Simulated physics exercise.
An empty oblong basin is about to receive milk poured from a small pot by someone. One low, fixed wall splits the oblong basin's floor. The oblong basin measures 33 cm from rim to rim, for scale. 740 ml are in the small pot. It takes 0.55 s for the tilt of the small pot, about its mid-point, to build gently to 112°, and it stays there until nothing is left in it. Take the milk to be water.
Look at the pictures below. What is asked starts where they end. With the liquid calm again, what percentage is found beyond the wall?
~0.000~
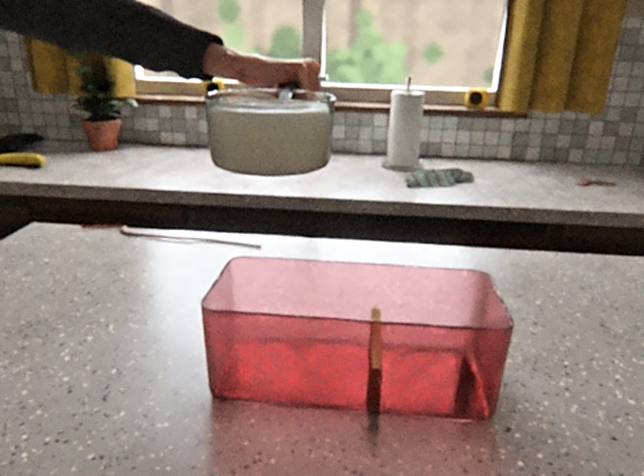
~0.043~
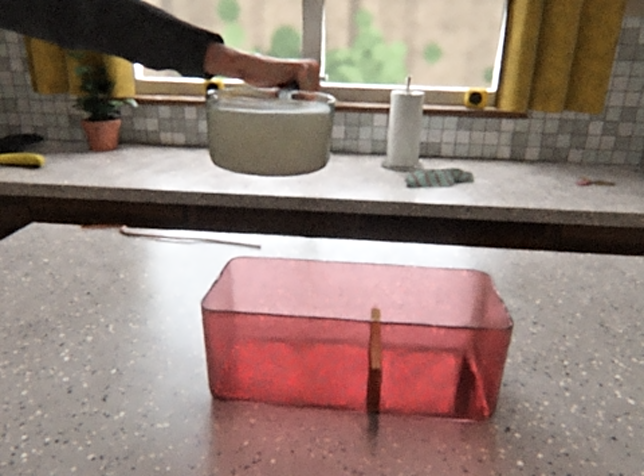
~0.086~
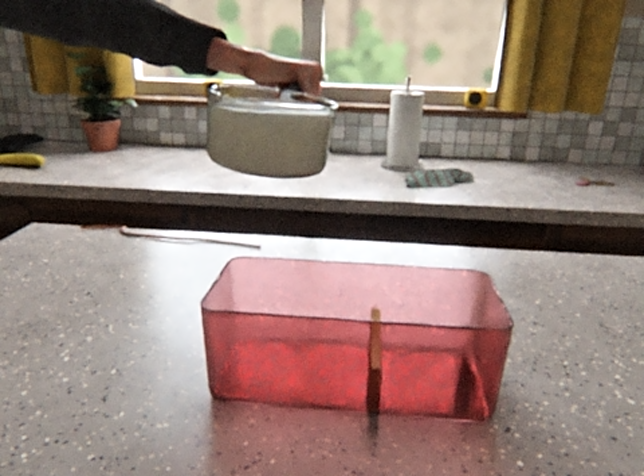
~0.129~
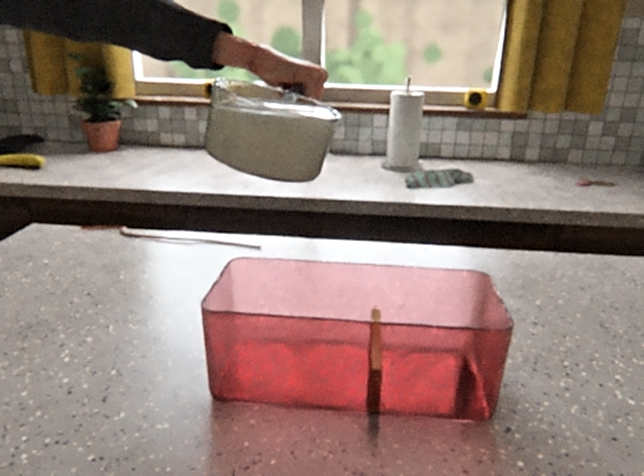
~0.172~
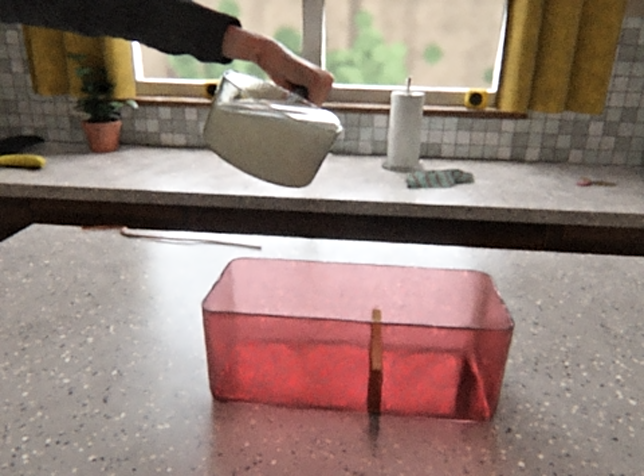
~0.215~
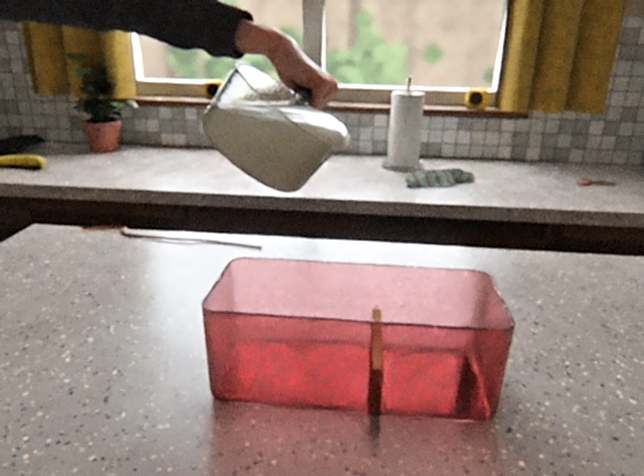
Beyond the wall there is roughly 44 percent.
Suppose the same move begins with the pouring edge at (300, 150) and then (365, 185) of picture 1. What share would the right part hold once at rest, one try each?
It comes to 5 per cent, and then 60 per cent.
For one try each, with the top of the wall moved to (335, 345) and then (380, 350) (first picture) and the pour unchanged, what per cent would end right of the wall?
Roughly 85 per cent, then 40 per cent.
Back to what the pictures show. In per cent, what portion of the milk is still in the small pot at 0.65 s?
Near 3 percent, more or less.
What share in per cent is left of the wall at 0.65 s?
Reading: Approx. 44 per cent.
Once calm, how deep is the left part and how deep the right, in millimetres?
Roughly 16 mm on the left side and 18 mm on the right side.
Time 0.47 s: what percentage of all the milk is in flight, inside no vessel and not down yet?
I'd put it at about 54 percent.
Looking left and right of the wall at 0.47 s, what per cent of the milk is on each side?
Around 4 percent on the left and 22 on the right.
By 0.47 s the tilt is 106° and 19 per cent is still to pour, 4 is left of the wall and 22 right of it.
By 0.65 s the tilt is 112° and 3 per cent is still to pour, 43 is left of the wall and 47 right of it.
By 0.84 s the tilt is 112° and 0 per cent is still to pour, 53 is left of the wall and 43 right of it.
By 1.05 s the tilt is 112° and 0 per cent is still to pour, 54 is left of the wall and 43 right of it.
At rest 54 per cent lies left of the wall, 44 right of it and 3 outside.
